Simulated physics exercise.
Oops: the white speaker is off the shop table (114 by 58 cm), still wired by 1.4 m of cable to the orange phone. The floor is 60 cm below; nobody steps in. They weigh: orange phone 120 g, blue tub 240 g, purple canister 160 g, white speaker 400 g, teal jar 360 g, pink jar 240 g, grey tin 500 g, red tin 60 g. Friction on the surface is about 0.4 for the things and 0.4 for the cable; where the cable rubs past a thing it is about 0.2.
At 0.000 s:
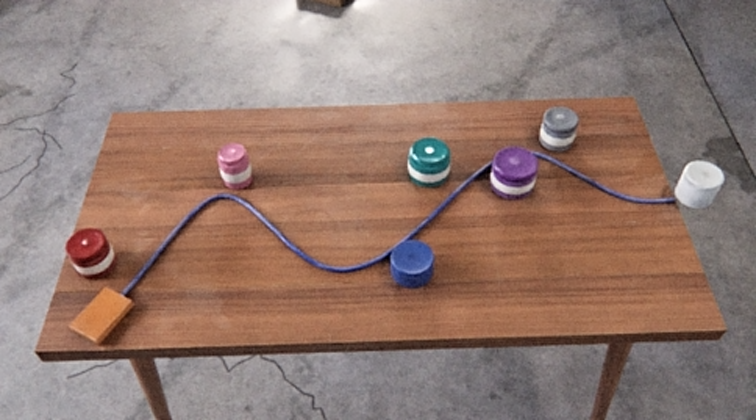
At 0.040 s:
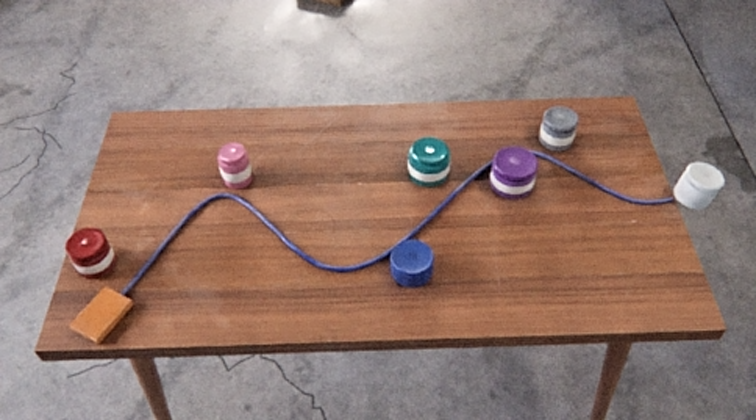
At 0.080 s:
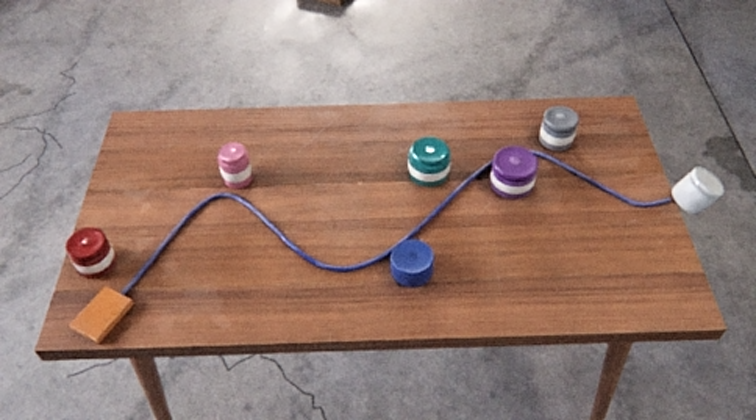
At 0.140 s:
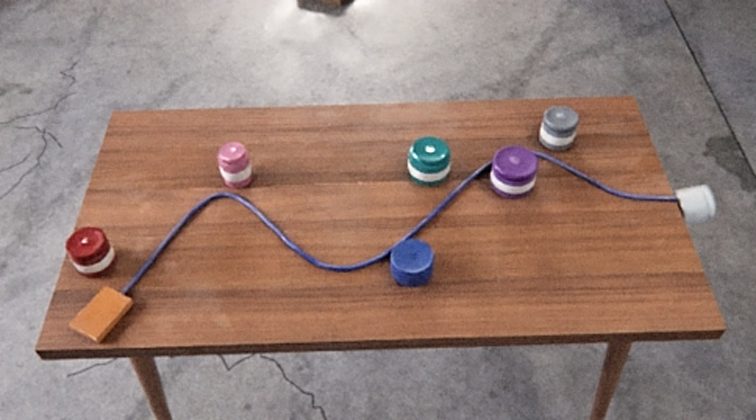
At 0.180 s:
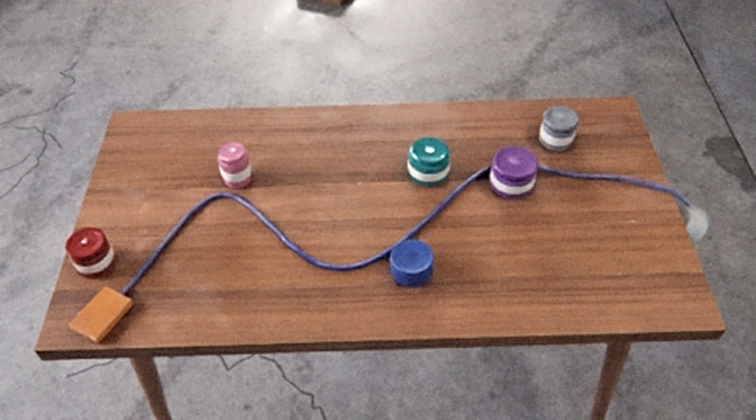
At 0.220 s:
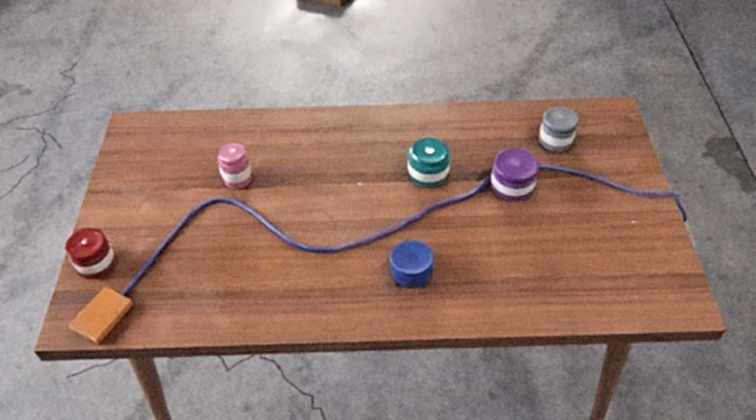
On a wooden table above a concrete floor, a white canister tilts over the right edge and drops out of view, its blue cord pulling straighter past the purple canister while the orange block and other containers barely move.
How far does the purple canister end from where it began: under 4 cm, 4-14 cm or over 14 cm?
Result: Purple canister slides into the middle band.
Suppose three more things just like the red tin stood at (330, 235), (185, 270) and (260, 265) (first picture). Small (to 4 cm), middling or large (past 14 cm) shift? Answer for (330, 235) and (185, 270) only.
In turn: Large, large.
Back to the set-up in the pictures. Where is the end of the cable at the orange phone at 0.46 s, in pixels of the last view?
At about (238, 296).
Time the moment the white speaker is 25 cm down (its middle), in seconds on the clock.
About: 0.30 s.
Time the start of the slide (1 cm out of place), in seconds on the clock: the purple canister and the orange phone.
Purple canister 0.36 s, orange phone 0.34 s.
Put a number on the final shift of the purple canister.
About: Purple canister 10 cm.
After 0.5 s, the cable's tail end at (238, 296); purple canister 7 cm off its start, orange phone 20 cm off its start, white speaker over the edge.
After 0.7 s, the cable's tail end at (388, 250); purple canister 10 cm off its start, orange phone 52 cm off its start, white speaker over the edge.
After 1.0 s, the cable's tail end at (415, 238); purple canister 10 cm off its start at (546, 200), orange phone 59 cm off its start at (422, 215), white speaker over the edge.
After 1.2 s, the cable's tail end at (415, 238); purple canister 10 cm off its start, orange phone 59 cm off its start, white speaker over the edge.
After 2.4 s, the cable's tail end at (415, 238); purple canister 10 cm off its start at (546, 200), orange phone 59 cm off its start at (422, 215), white speaker over the edge.
